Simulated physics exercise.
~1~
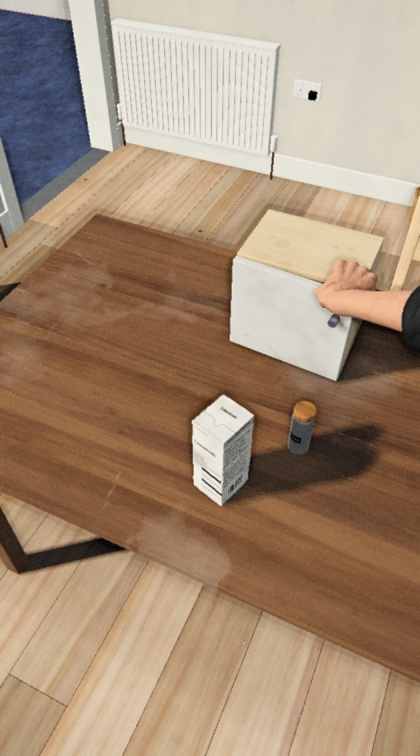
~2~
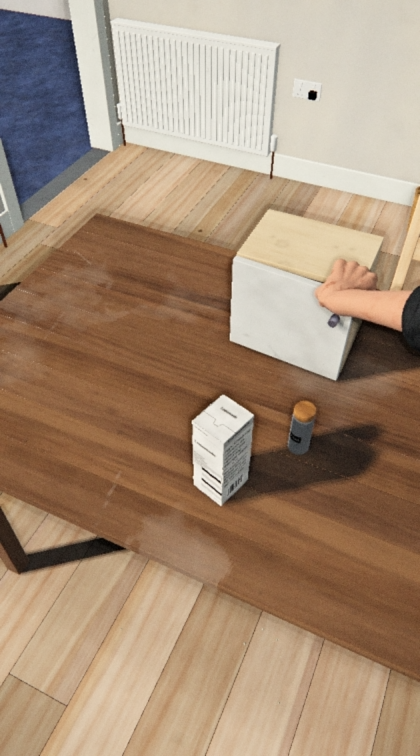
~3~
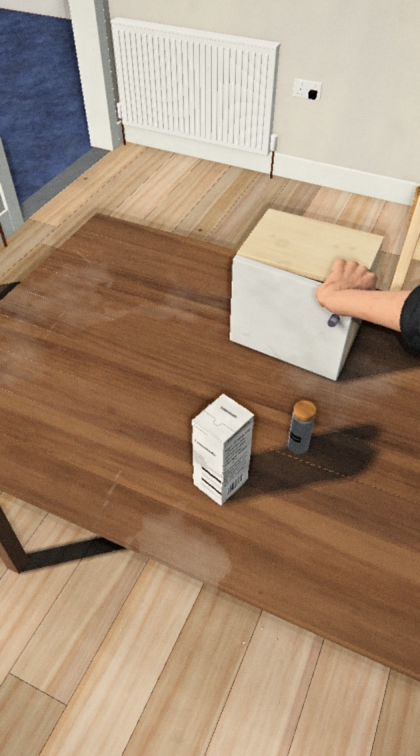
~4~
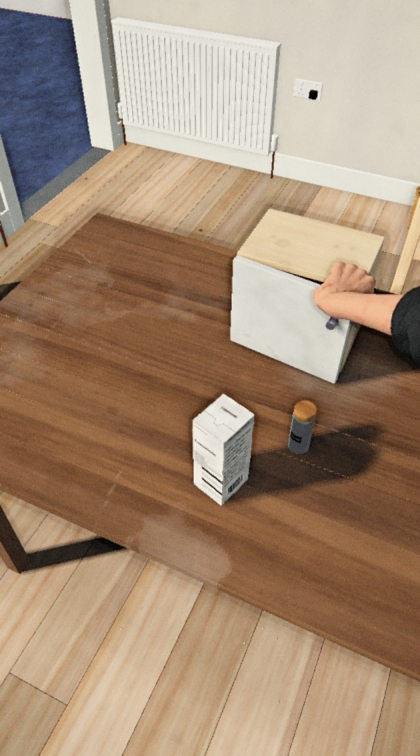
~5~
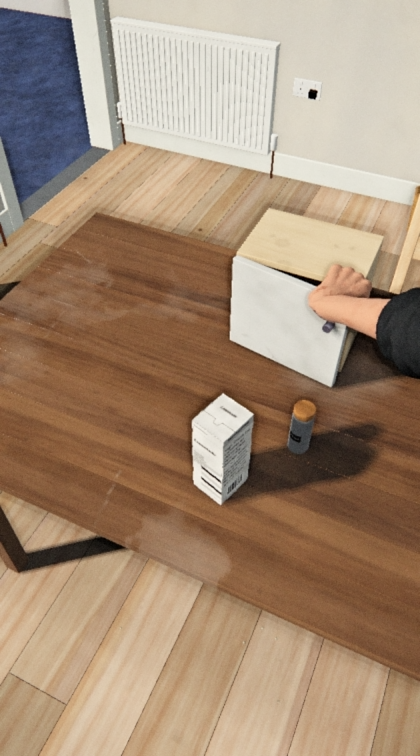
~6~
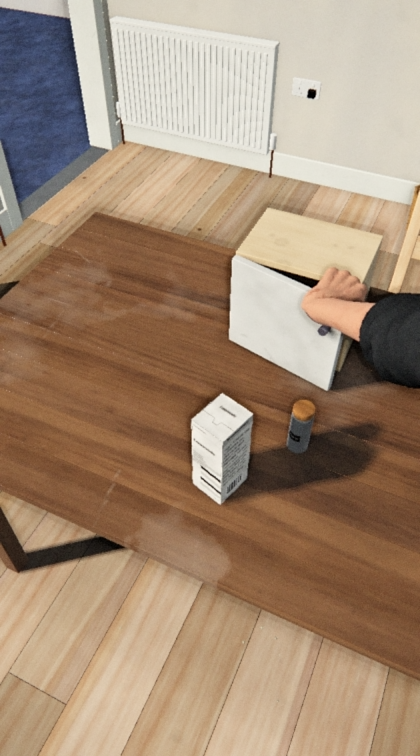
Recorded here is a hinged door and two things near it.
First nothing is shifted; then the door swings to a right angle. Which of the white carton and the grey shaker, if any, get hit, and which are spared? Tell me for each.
Here the white carton is spared, the grey shaker is spared.
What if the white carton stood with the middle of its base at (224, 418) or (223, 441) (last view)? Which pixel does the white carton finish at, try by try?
Around (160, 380) and (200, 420).
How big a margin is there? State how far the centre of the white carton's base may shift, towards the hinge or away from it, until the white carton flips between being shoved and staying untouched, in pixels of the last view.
You'd need to go up by roughly 28 pixels to hit the edge.
Then, 0.62 s past the last view, door 37° open; white carton at rest near (221, 451); grey shaker at rest near (300, 427).
Then, 1.36 s past the last view, door 66° open; white carton at rest near (221, 451); grey shaker at rest near (300, 427).
Then, 1.98 s past the last view, door 89° open; white carton at rest near (221, 451); grey shaker at rest near (300, 427).
Finally, the white carton escapes contact, near (221, 451); the grey shaker escapes contact, near (300, 427).
